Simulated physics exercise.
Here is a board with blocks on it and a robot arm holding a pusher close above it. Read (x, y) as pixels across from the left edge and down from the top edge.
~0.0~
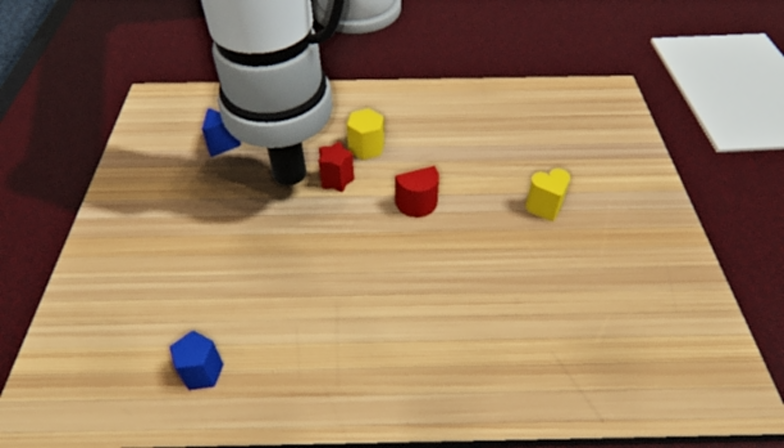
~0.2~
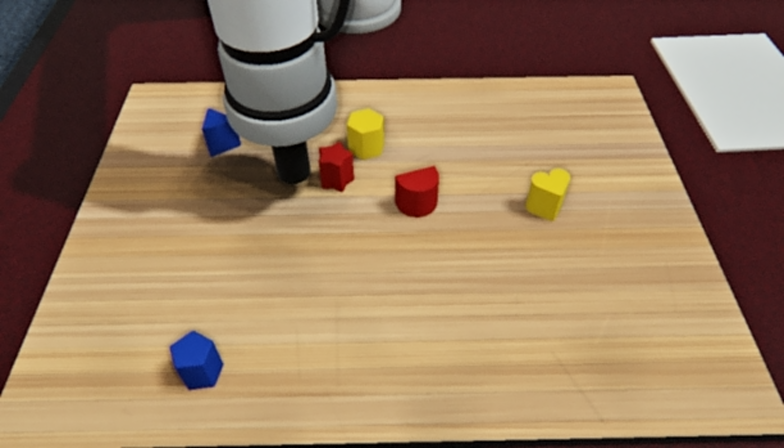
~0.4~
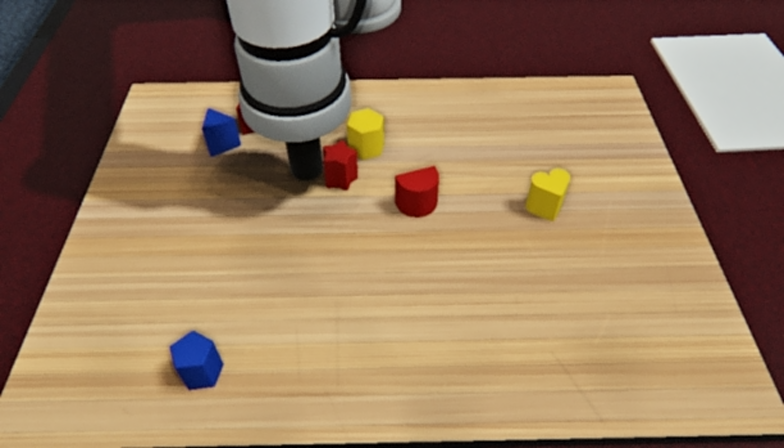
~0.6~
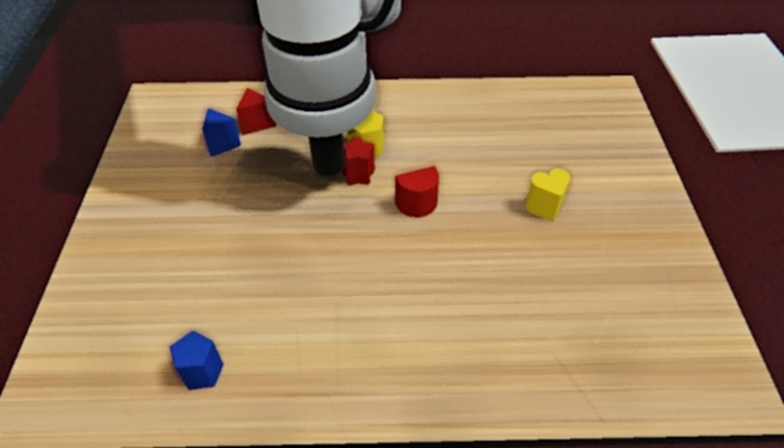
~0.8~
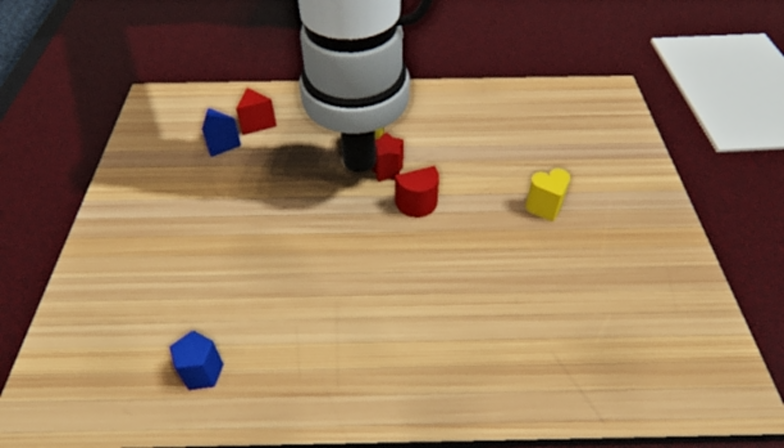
A robot arm with a dark pusher starts just left of a red star block on a wooden board, barely moving at first. It then slides right and nudges the star a short way toward the red D-shaped block, uncovering a red block behind it, while the yellow heart stays put.
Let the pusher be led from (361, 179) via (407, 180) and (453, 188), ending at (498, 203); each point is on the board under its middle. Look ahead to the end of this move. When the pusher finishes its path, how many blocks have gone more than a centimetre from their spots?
My guess is one.
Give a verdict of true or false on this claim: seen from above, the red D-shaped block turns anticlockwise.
False - the claim does not hold.
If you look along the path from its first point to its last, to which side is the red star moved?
To the left.
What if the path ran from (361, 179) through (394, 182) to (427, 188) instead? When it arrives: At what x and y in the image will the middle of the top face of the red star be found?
The middle of its upper face will lie at (432, 140).
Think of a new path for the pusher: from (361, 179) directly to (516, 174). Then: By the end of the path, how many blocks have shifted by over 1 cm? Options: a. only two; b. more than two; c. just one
It's c.
On the path given first. One third of the way, pusher (408, 163); red star (430, 139), turned 20° anticlockwise.
Two thirds of the way, pusher (456, 171); red star (447, 137), turned 60° anticlockwise; red D-shaped block (423, 179), turned 20° clockwise.
At the end, pusher (501, 186); red star (447, 137), turned 60° anticlockwise; red D-shaped block (423, 179), turned 20° clockwise; yellow heart block in place.
